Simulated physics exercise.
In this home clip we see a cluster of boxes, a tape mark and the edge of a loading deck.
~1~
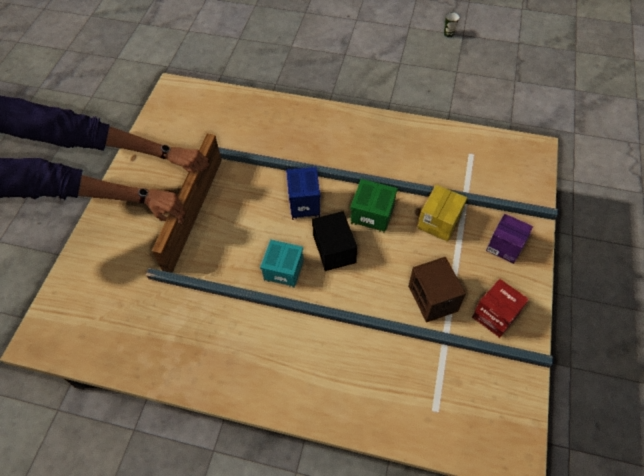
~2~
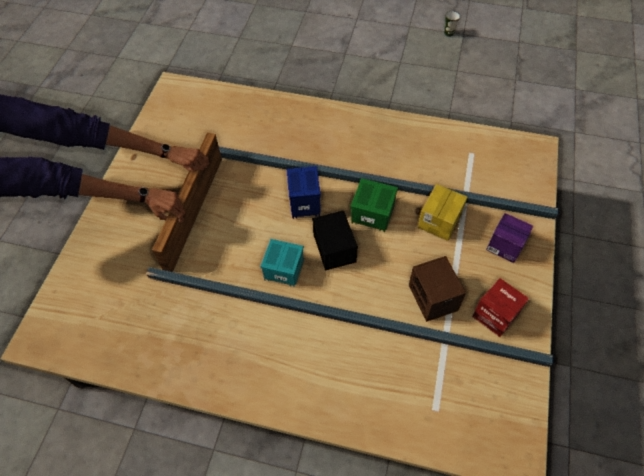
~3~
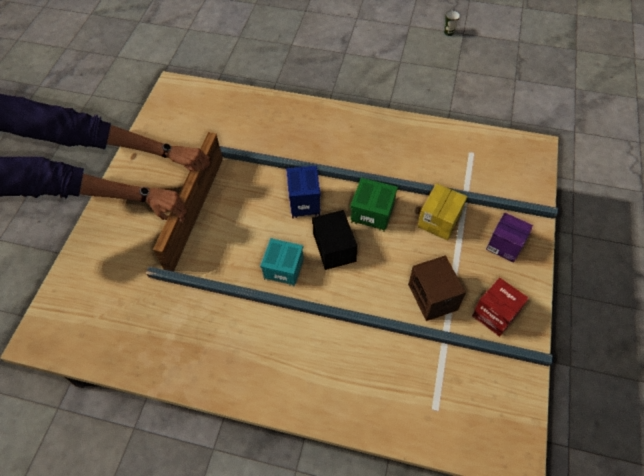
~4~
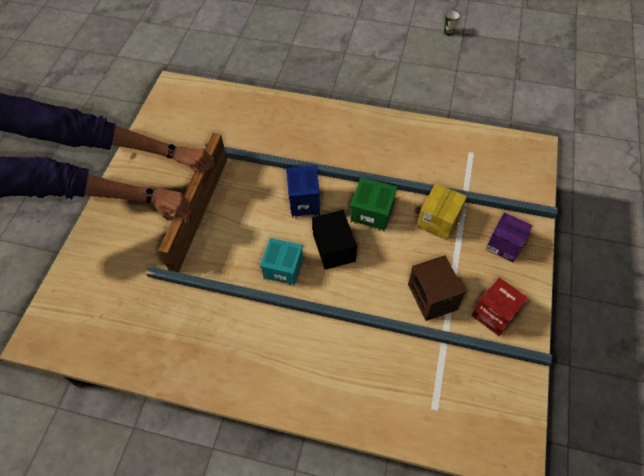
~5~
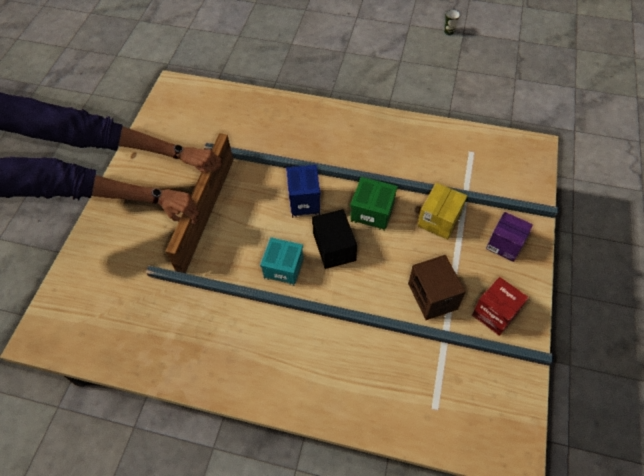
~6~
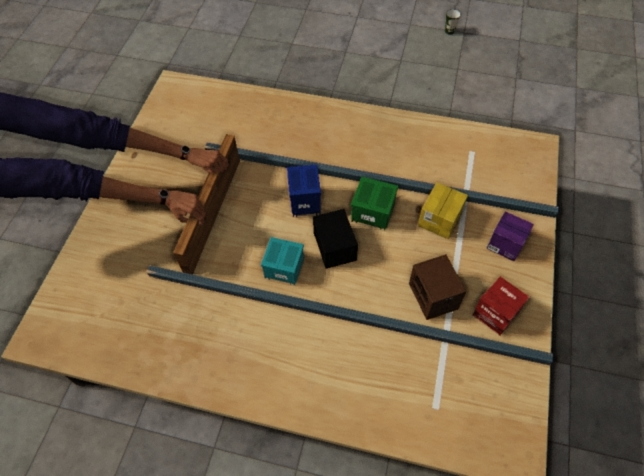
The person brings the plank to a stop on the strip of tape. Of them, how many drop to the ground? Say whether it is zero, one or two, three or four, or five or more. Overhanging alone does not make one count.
The count that fall off is at least one and at most two.
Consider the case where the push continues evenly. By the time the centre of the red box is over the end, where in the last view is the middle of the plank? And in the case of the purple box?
When the red box crosses, the middle is near (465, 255); when the purple box crosses, near (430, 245).
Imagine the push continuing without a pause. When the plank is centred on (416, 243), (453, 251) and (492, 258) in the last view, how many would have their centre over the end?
In order: 0, 1, 3.
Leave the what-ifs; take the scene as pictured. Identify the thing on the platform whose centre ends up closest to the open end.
The foremost one is the yellow parcel.
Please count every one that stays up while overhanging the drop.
2 of them.
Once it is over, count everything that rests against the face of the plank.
That number would be 3.
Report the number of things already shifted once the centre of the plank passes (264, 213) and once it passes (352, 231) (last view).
First 0, then 5.
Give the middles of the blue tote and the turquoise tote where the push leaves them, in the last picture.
Positions - first (480, 227), then (470, 310).
A little later, none off yet; purple box at rest near (510, 237); red box at rest near (500, 306); brown crate at rest near (436, 287).
Next, none off yet; purple box shifted about its own width near (536, 242); red box moving near (504, 306); brown crate shifted about its own width near (460, 302).
When it is over, the number that fall off is one or two; down, purple box.
